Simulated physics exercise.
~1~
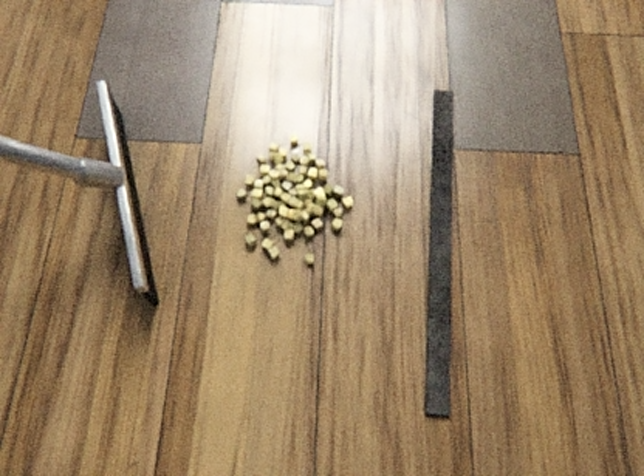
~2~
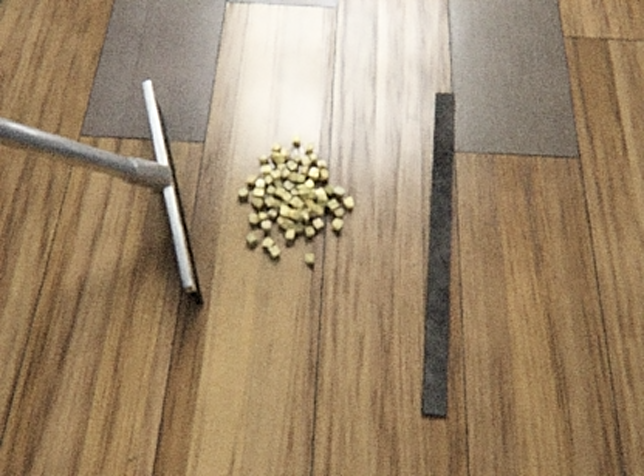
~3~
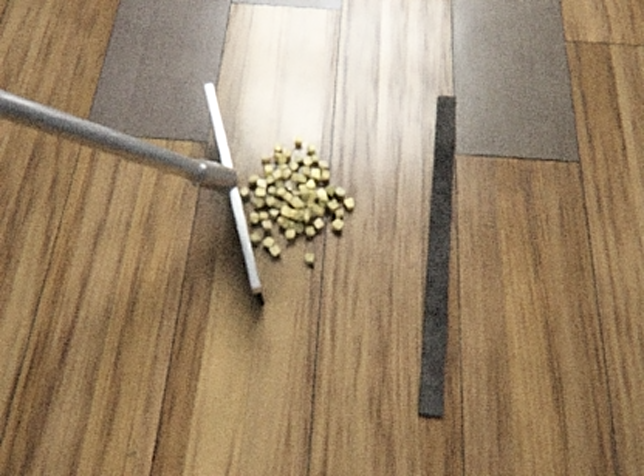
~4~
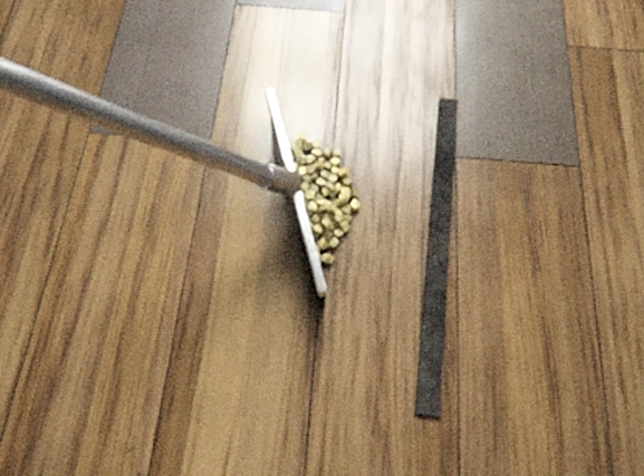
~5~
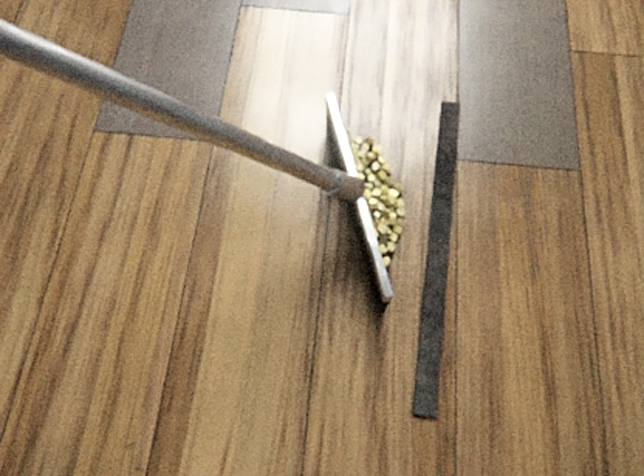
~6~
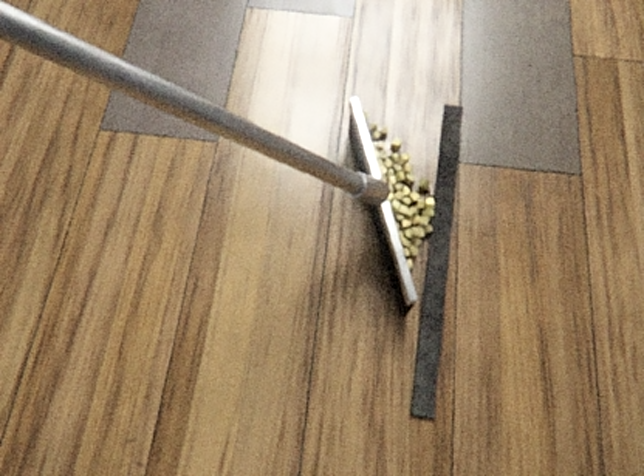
A loose heap of small yellow-green potato cubes lies on a wooden plank floor with grey panels, seen from above at an angle. To its left stands a squeegee with a pale, narrow blade and a long grey handle, and to its right a dark strip lies fixed to the floor. The squeegee moves right across the planks, reaches the cubes and pushes them along, bunching them against its blade. The view drifts slightly sideways. At the end, the cubes sit packed between the blade and the strip, the foremost ones reaching its left edge.
